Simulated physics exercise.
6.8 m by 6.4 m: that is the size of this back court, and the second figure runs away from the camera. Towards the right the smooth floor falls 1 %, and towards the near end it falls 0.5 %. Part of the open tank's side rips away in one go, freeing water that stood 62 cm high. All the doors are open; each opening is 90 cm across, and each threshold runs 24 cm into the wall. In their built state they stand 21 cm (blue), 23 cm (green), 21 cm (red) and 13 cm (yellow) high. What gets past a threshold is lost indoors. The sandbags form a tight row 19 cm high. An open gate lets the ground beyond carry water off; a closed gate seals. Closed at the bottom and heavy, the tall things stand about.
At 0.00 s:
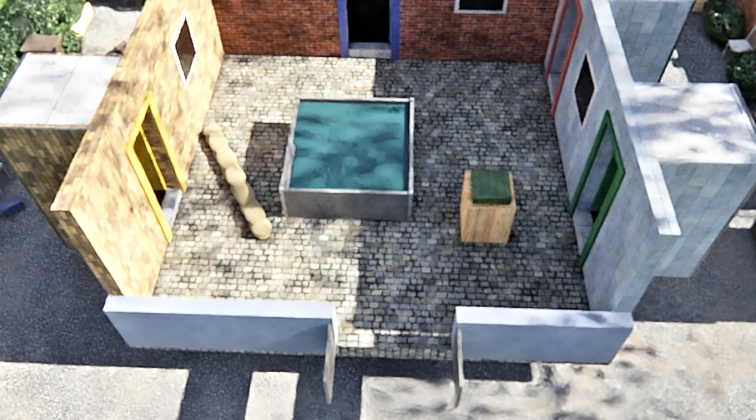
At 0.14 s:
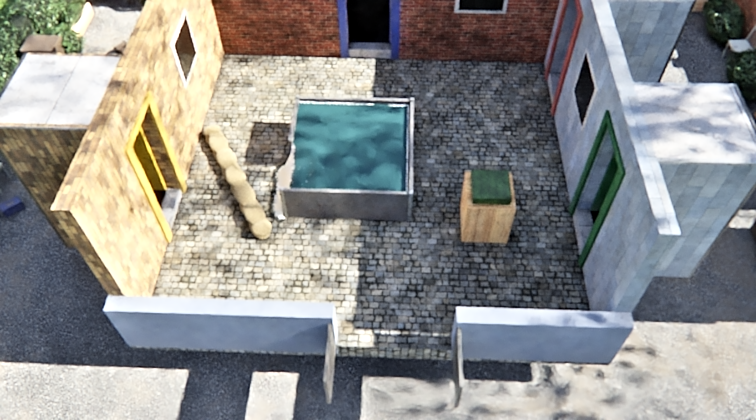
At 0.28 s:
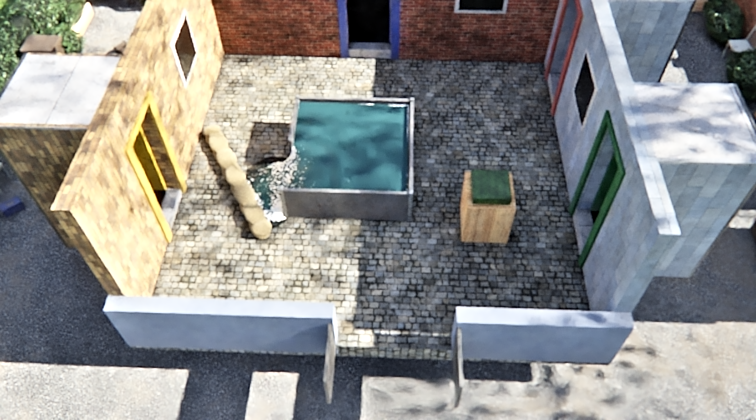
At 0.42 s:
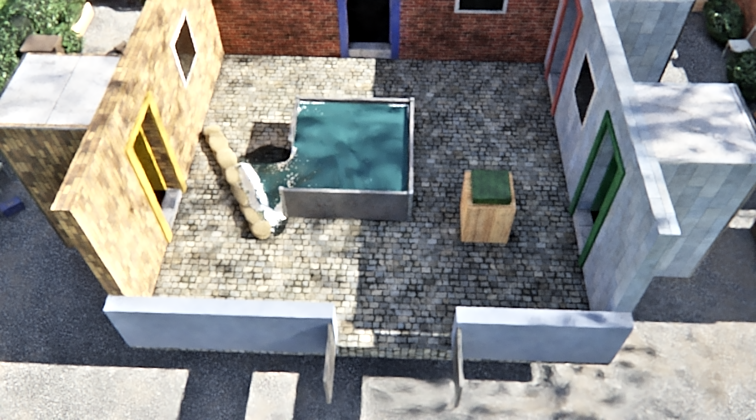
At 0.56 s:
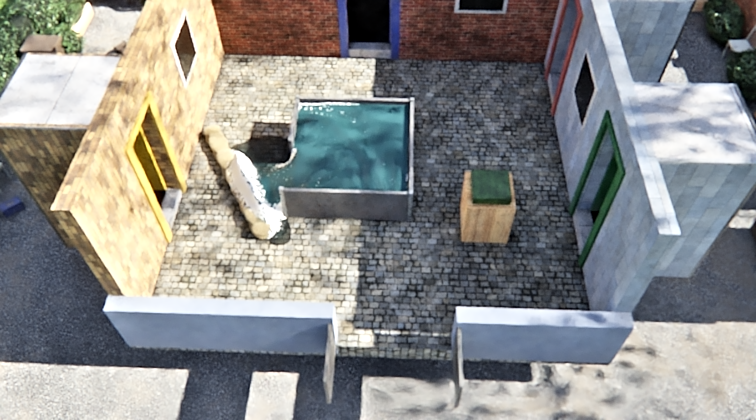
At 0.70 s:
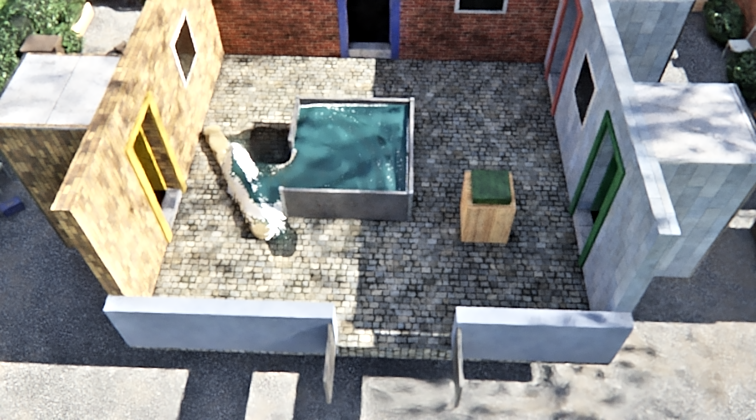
A small cobbled courtyard, seen from high above through a still camera, sits between a tan wall at left, a red brick wall behind and pale grey walls at right and front. A grey tank of teal water stands near the middle, with a lumpy tan barrier to its left and a green-topped wooden box to its right. The tank's left side breaks open, and water pours out, hits the barrier in white foam and spreads along it.
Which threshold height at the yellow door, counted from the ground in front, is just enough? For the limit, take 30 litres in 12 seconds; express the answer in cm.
A height of roughly 14 cm is just enough.
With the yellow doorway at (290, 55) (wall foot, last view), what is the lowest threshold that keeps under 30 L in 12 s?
It needs roughly 13.5 cm.
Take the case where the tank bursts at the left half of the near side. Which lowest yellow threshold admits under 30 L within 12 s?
Then roughly 12.5 cm.
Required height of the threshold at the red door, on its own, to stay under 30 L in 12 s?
For the red door, about 8.0 cm.
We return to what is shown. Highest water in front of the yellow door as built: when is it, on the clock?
Some 1.8 s, more or less.
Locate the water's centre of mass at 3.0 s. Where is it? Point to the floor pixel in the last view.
Roughly (298, 172).
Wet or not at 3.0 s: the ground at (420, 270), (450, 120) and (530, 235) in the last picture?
One by one: Drenched, clear, clear.
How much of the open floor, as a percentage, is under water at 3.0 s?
Roughly 45 percent.
After 1.4 s water covers 25 % of the floor, deepest (48 cm) near (254, 196); 21 cm at the yellow door, 0 litres in over its 13 cm threshold.
After 3.0 s water covers 45 % of the floor, deepest (31 cm) near (263, 205); 14 cm at the yellow door, 37 litres in over its 13 cm threshold.
After 12.0 s water covers 90 % of the floor, deepest (13 cm) near (513, 316); 2 cm at the yellow door, 39 litres in over its 13 cm threshold.
At the yellow door as built, the water arrived by 1.1 s and peaked near 23 cm at 1.8 s.
With a threshold of 11 cm, 58 litres would have come in within the 12 s; with 15.5 cm, 22 litres. So under 30 litres takes about 14 cm.
